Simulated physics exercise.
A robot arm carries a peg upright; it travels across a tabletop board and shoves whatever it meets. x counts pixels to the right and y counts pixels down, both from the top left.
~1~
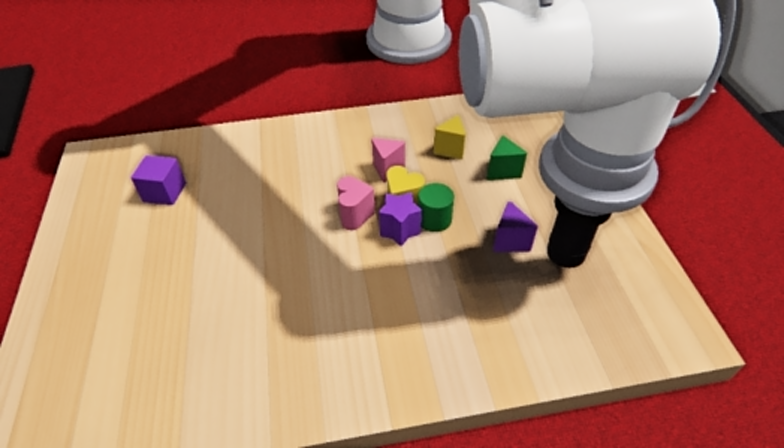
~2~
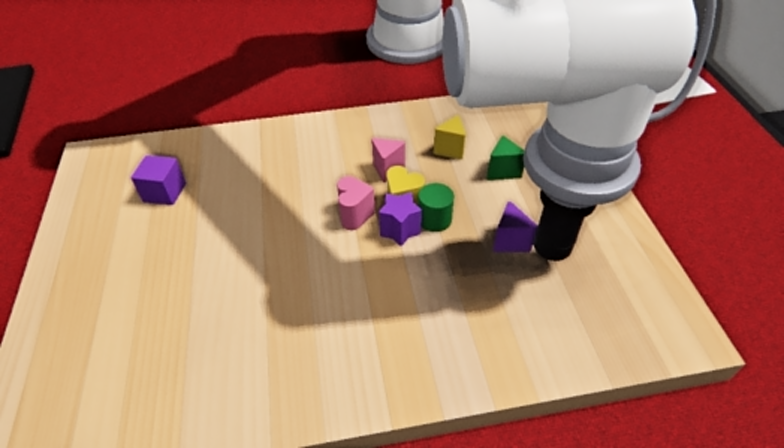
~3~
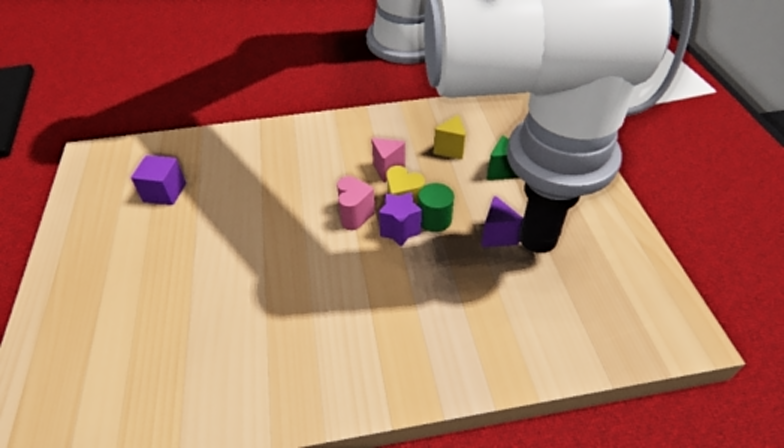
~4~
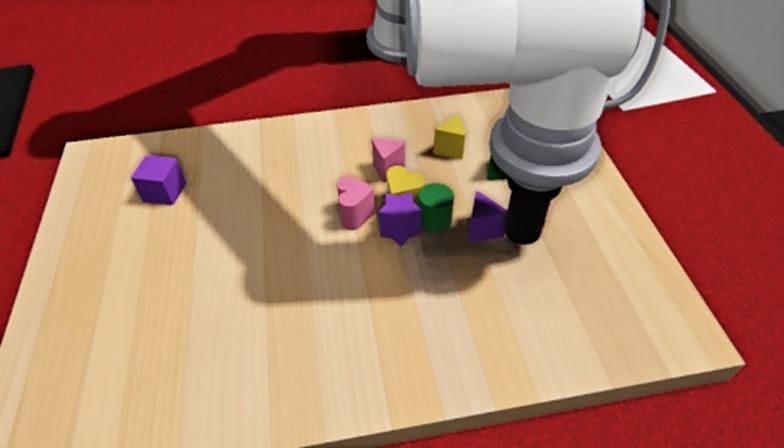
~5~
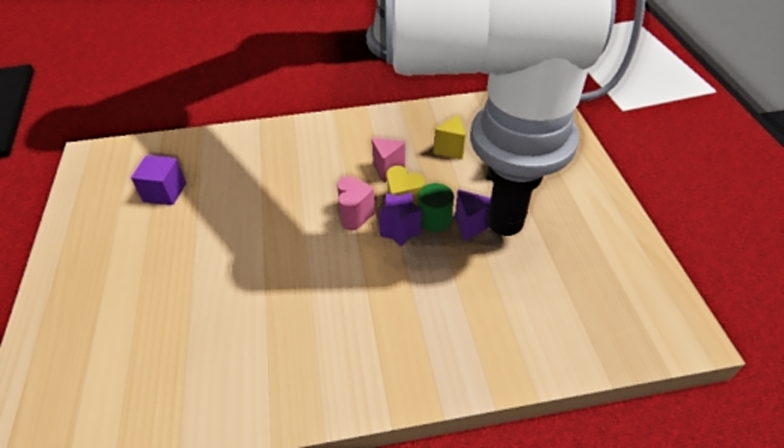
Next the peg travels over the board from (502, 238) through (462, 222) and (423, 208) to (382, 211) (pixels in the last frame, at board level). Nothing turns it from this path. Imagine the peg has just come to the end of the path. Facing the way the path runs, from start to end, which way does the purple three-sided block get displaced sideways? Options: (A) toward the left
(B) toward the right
Option B.
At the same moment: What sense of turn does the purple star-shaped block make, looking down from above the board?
The block spins anticlockwise.
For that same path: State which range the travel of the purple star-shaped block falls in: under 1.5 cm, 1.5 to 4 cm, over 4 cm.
The purple star-shaped block ends up a moderate distance away, 1.5 to 4 cm.
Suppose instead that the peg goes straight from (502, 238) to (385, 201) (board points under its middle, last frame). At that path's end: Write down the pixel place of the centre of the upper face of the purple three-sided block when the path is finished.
Pixel (441, 170).
On the path given first. One third of the way, peg at (464, 207); yellow heart block at (399, 177); green round block at (428, 194); purple three-sided block at (452, 175).
Two thirds of the way, peg at (423, 193); pink heart block at (349, 190); purple star-shaped block at (378, 212), turned 50° anticlockwise; yellow heart block at (371, 166), turned 20° clockwise; green round block at (388, 188); purple three-sided block at (437, 165), turned 55° clockwise.
At the end, peg at (382, 196); pink heart block at (309, 195), turned 25° clockwise; purple star-shaped block at (370, 216), turned 95° anticlockwise; yellow heart block at (362, 164), turned 45° clockwise; green round block at (347, 195); purple three-sided block at (437, 165), turned 55° clockwise.
